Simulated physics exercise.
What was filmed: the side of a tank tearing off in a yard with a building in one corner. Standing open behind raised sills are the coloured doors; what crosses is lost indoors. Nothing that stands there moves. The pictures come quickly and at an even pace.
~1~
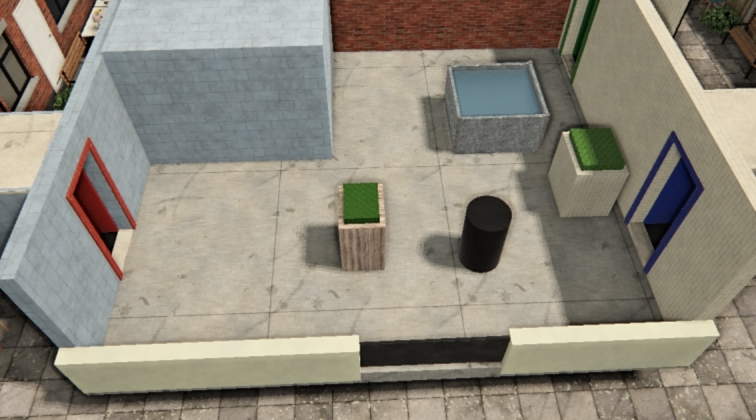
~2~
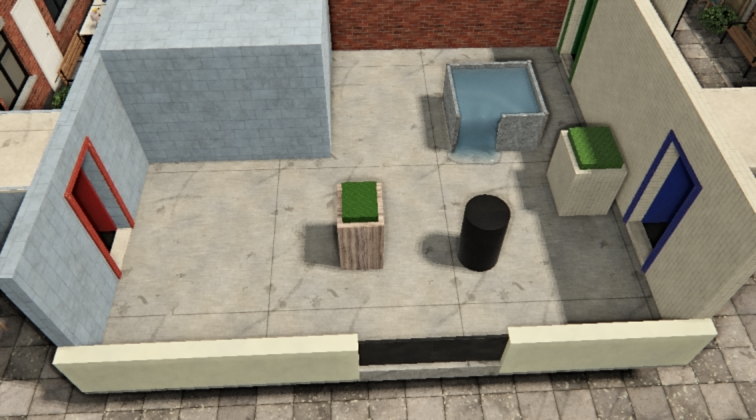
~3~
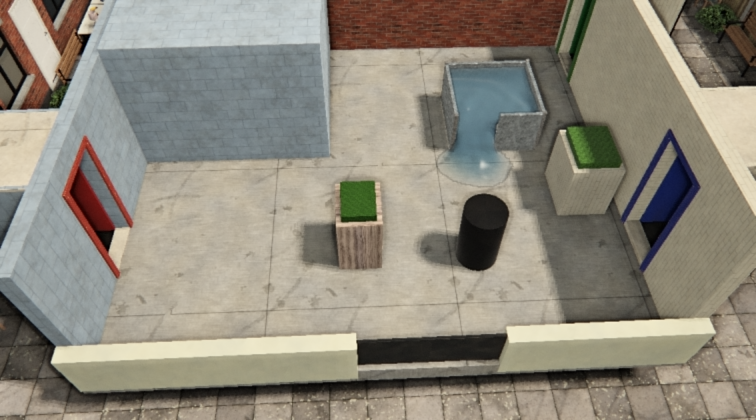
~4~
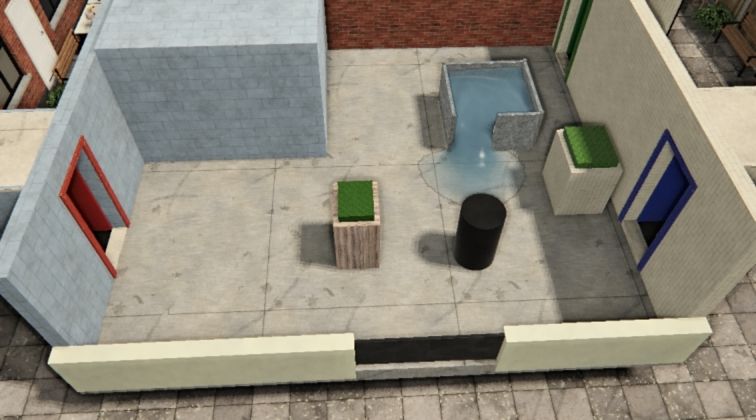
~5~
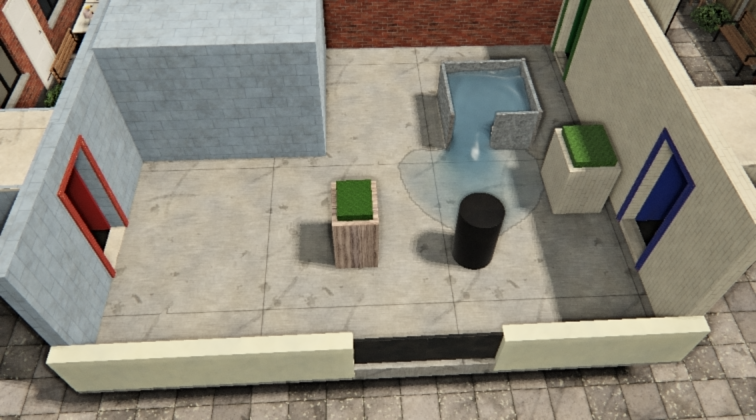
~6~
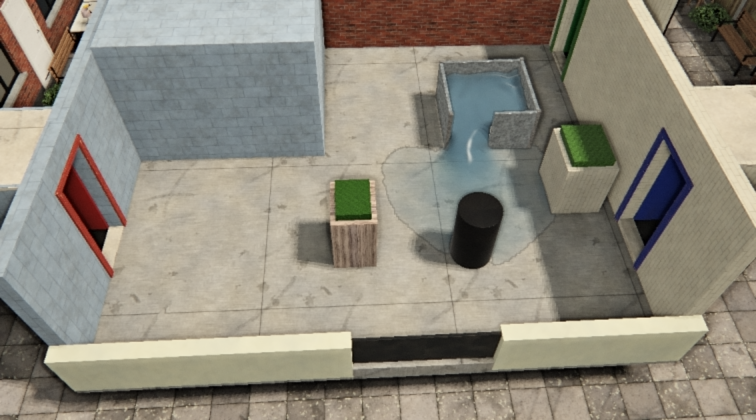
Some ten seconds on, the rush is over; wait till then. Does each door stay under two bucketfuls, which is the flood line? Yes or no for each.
Red door - yes, stays under; blue door - yes, stays under; green door - yes, stays under.
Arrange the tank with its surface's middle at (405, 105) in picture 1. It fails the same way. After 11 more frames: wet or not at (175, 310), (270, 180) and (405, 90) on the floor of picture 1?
Result: Inundated; spared; spared.
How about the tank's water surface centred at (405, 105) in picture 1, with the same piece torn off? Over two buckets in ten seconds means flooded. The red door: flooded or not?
Well, the red door ends up past the threshold.
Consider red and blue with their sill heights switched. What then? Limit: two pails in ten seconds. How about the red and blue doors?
Red: Under the mark; blue: Over the mark.
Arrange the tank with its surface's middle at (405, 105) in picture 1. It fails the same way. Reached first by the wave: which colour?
That is the red-painted one.
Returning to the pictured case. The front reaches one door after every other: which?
Result: The green one.
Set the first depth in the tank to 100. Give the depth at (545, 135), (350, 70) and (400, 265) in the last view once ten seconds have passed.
Readings in sequence: 4, 0, 6 percent.
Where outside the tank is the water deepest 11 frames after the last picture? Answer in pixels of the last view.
Roughly at pixel (655, 340).
A moment on, water covers 25 % of the floor; the red door not reached, the blue door not reached, the green door not reached.
Next, water covers 35 % of the floor; the red door not reached, the blue door not reached, the green door not reached.
Then, water covers 45 % of the floor; the red door not reached, the blue door wet at the sill, nothing in, the green door not reached.
Later, water covers 65 % of the floor; the red door under two buckets in, the blue door wet at the sill, nothing in, the green door wet at the sill, nothing in.
In the end, water covers 85 % of the floor; the red door under two buckets in, the blue door wet at the sill, nothing in, the green door under two buckets in.
